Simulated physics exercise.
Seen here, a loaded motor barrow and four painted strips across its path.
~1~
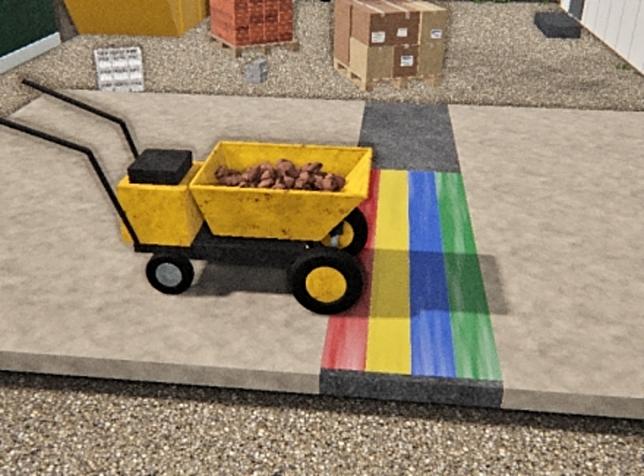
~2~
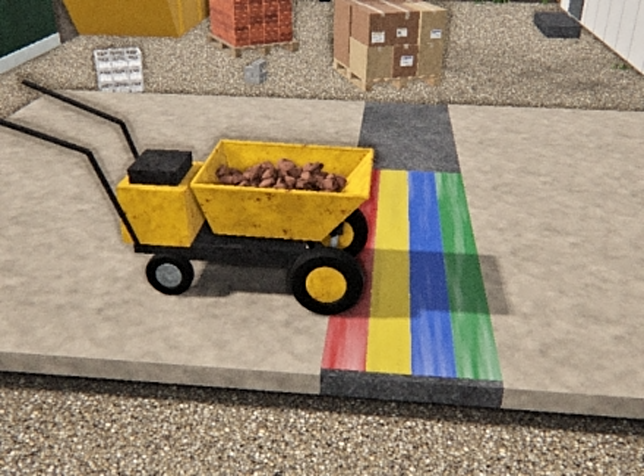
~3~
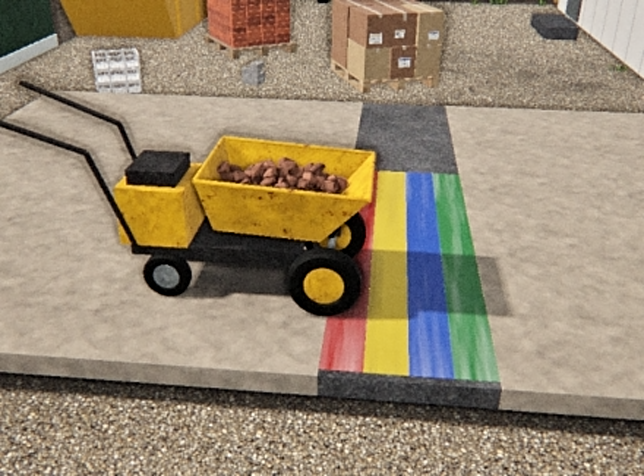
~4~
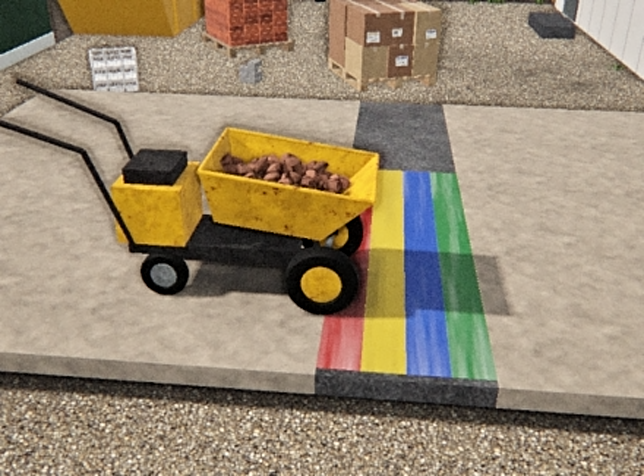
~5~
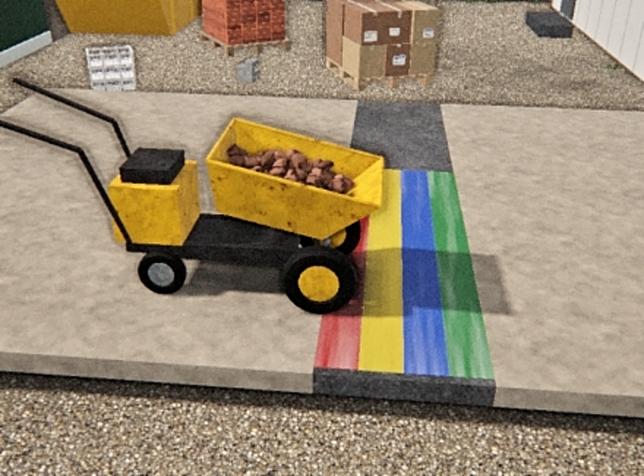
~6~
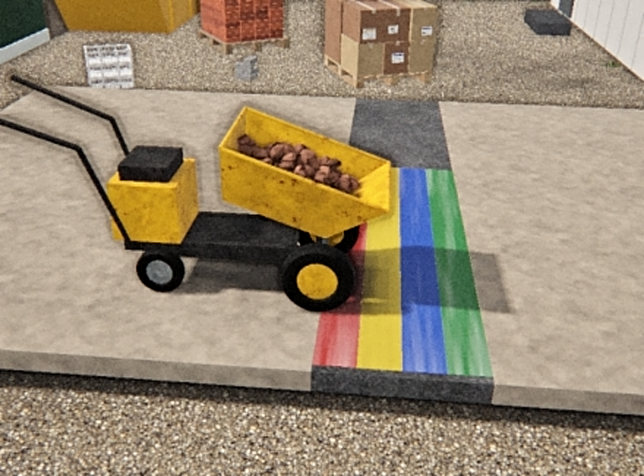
Yellow skip of a motor barrow loaded with rubble tilting gradually forward to the right beside red, yellow, blue and green strips.
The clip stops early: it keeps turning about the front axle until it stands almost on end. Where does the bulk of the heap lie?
Most covered: The green band.
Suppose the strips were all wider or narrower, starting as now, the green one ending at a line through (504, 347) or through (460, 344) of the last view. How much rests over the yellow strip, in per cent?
In turn 0 and 0 in a hundred.
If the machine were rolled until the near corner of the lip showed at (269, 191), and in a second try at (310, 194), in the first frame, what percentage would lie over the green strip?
In turn 0 and 20 in a hundred.
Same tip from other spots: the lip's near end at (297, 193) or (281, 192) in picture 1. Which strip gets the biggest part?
One: The strip in yellow. Two: The yellow one.
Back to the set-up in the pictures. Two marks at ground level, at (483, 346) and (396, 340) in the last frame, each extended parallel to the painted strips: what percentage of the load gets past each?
Roughly 20 per cent, and 80 per cent.
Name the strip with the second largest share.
The runner-up: The blue strip.
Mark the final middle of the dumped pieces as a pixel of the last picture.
Near (455, 286).
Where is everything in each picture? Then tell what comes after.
In the first picture, lip of the skip near (365, 196), level; top of the load near (290, 183), lumps of rubble; red strip near (347, 336); yellow strip near (389, 339); blue strip near (432, 341); green strip near (475, 344).
In the second picture, lip of the skip near (367, 197), level; top of the load near (280, 186).
In the third picture, lip of the skip near (369, 200), tipped barely; top of the load near (269, 174).
In the fourth picture, lip of the skip near (374, 203), tipped a little; top of the load near (262, 165).
In the fifth picture, lip of the skip near (380, 207), tipped a little; top of the load near (262, 173).
In the sixth picture, lip of the skip near (388, 212), tipped clearly; top of the load near (270, 165); red strip near (338, 333); yellow strip near (380, 335); blue strip near (423, 338); green strip near (465, 341).
Shortly afterwards, skip tipped steeply; the whole lot in the skip.
Next, skip tipped steeply; the bulk in the skip; a little over the blue strip; a little over the green strip; only a few falling.
Some moments later, skip tipped right over; near a quarter in the skip; near a quarter over the blue strip; near a third over the green strip; near a quarter off the paint.
In the end, skip tipped right over; near a quarter in the skip; none at all over the red strip; none at all over the yellow strip; near a quarter over the blue strip; near a third over the green strip; near a quarter off the paint.
